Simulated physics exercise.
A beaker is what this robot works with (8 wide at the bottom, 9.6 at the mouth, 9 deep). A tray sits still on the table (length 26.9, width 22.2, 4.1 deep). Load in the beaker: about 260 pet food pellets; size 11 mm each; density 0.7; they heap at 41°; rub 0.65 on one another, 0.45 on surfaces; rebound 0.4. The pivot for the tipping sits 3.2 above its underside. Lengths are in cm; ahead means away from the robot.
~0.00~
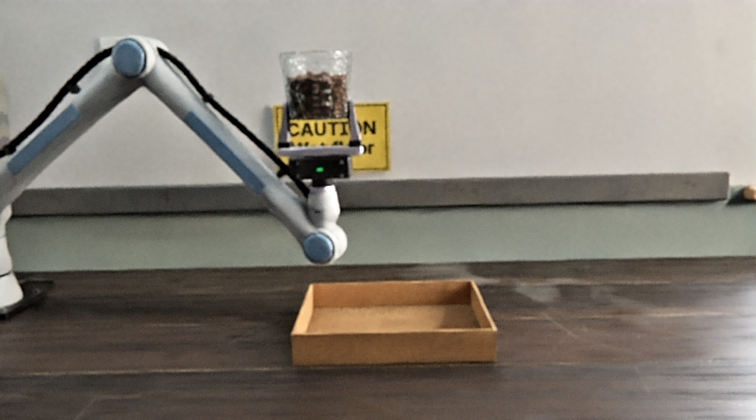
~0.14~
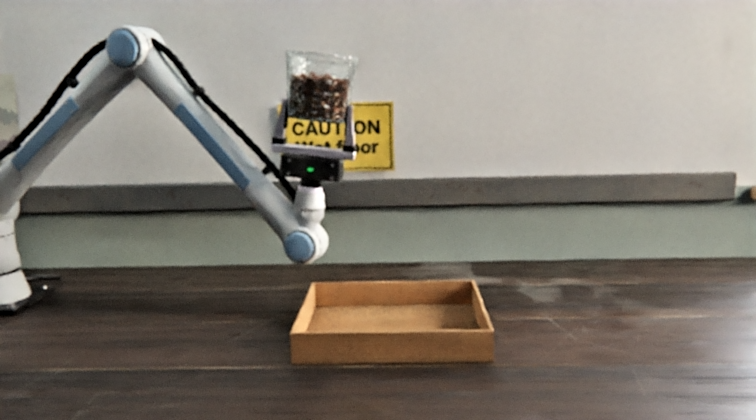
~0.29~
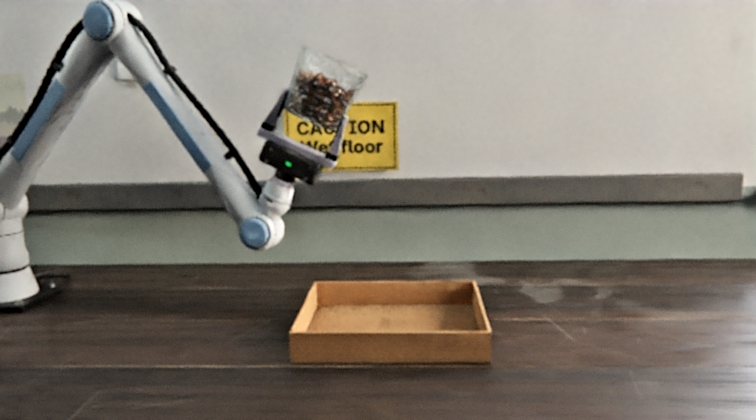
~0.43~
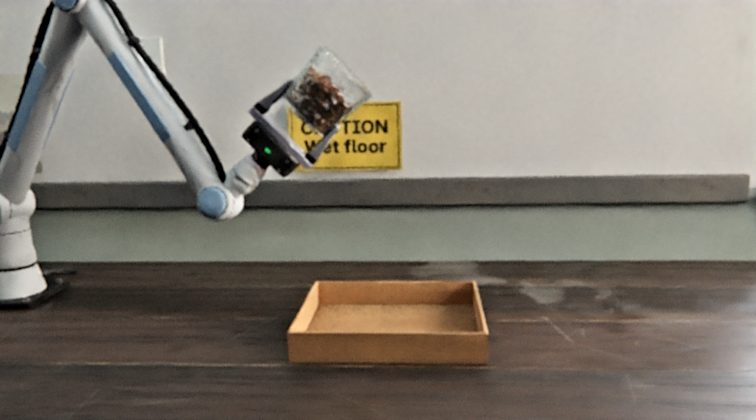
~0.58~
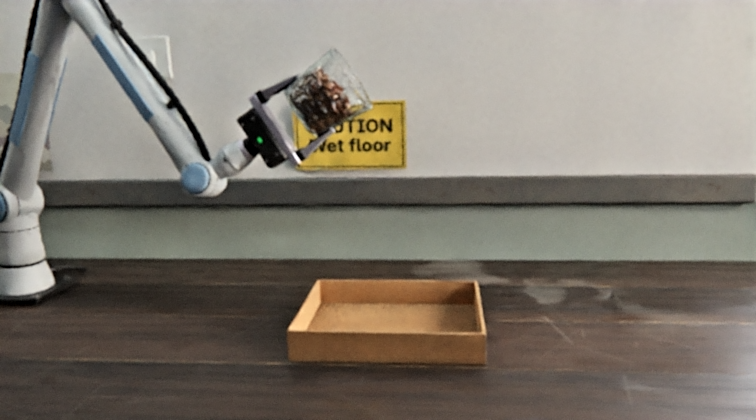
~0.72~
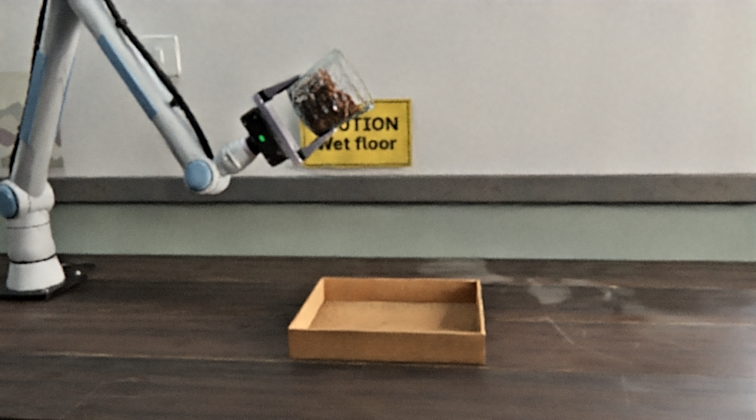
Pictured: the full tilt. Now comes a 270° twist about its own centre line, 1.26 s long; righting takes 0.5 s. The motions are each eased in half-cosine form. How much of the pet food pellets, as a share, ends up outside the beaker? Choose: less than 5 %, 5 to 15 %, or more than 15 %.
Less than 5 %.
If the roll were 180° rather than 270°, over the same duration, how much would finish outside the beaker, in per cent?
It would be roughly 0 percent.
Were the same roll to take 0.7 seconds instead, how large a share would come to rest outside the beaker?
Then roughly 0 %.
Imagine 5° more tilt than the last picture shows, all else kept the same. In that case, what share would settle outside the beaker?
Estimate: Close to 0 %.
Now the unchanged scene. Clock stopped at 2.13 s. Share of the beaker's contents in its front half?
My guess would be around 45 per cent.
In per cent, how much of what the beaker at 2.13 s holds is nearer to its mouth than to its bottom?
35 percent or so.
By 1.42 s, tipped 59°, highest piece 41 above the table; 260 in the beaker.
By 2.13 s, tipped 47°, highest piece 40 above the table; 259 in the beaker, 1 in the tray.
By 2.68 s, upright, highest piece 41 above the table; 259 in the beaker, 1 in the tray.
By 3.38 s, upright, highest piece 41 above the table; 259 in the beaker, 1 in the tray.
Final count, 259 in the beaker, 1 in the tray. That is 0 % outside the beaker.
